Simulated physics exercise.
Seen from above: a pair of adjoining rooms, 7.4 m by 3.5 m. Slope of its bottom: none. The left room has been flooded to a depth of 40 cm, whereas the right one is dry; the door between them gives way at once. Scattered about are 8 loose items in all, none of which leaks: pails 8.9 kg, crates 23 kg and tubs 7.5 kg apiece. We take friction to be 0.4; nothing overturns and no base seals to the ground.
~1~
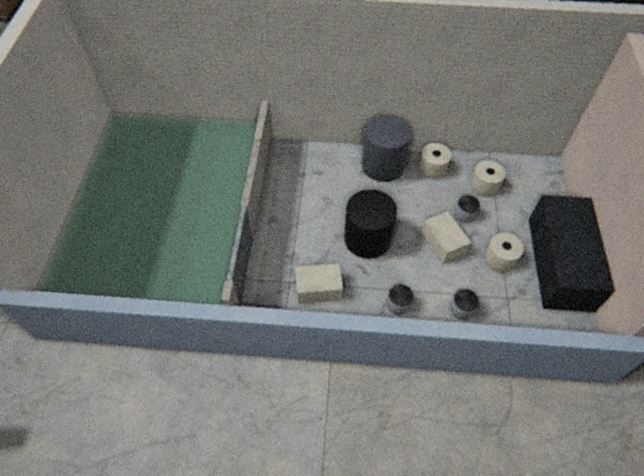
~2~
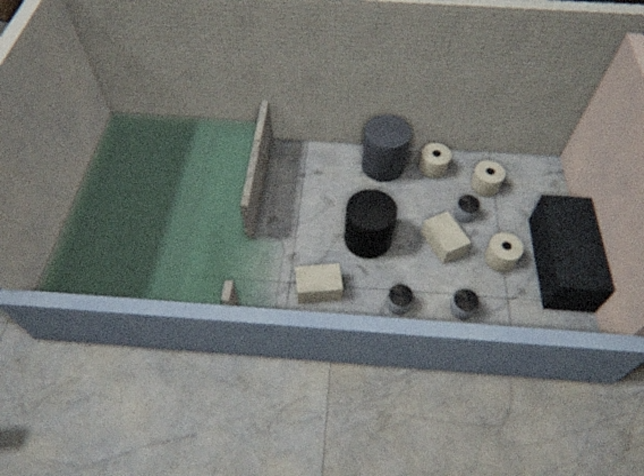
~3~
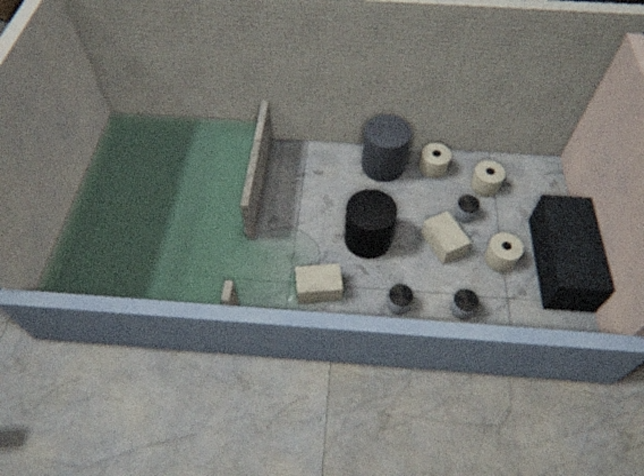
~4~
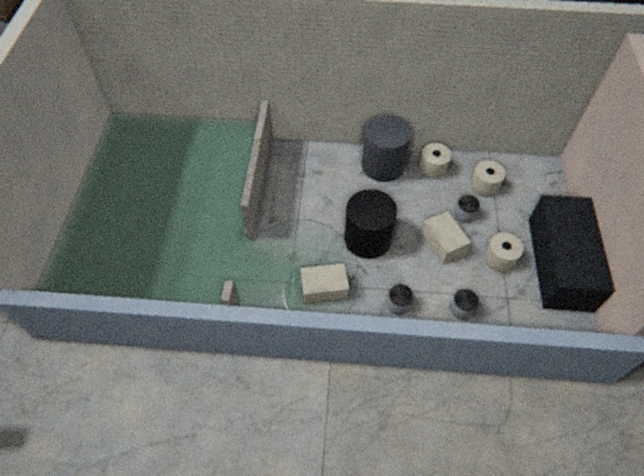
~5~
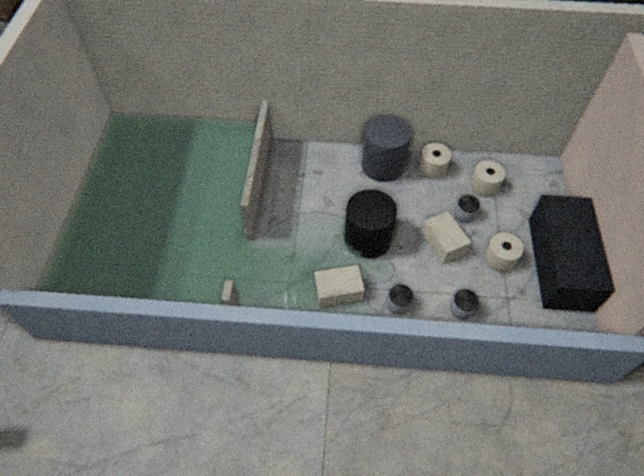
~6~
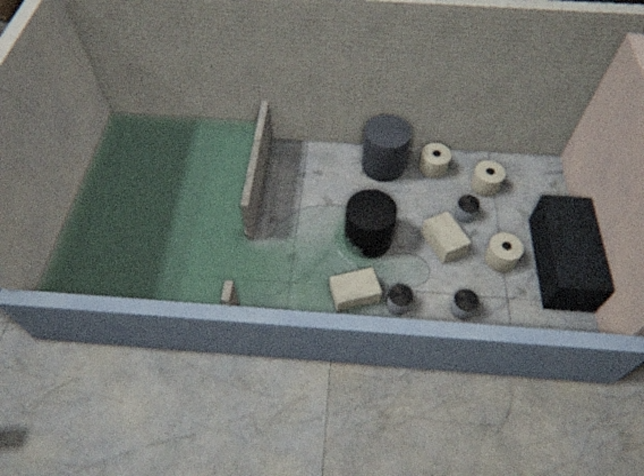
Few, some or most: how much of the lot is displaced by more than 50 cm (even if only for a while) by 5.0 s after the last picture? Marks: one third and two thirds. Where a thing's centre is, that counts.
It is two thirds or more.
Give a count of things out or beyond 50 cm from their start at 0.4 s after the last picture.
I get 1.
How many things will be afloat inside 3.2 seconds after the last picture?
The number is 4.
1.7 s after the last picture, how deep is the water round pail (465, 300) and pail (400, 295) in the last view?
First roughly 9 cm, second roughly 9 cm.
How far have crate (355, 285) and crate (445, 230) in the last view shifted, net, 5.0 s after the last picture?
So you get 300 cm for the one named first, 60 cm for the other.
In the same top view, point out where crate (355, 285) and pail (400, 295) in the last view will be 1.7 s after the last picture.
Roughly (491, 323), then roughly (506, 297).
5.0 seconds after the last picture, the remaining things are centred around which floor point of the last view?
Near (468, 206).
Then, 0.4 s after the last picture 1 of 8 are over 50 cm from their spots; 0 afloat.
Then, 1.7 s after the last picture 3 of 8 are over 50 cm from their spots; 1 afloat.
Then, 3.2 s after the last picture 5 of 8 are over 50 cm from their spots; 4 afloat.
Then, 5.0 s after the last picture 8 of 8 are over 50 cm from their spots, and 8 have been at some point; 8 afloat.
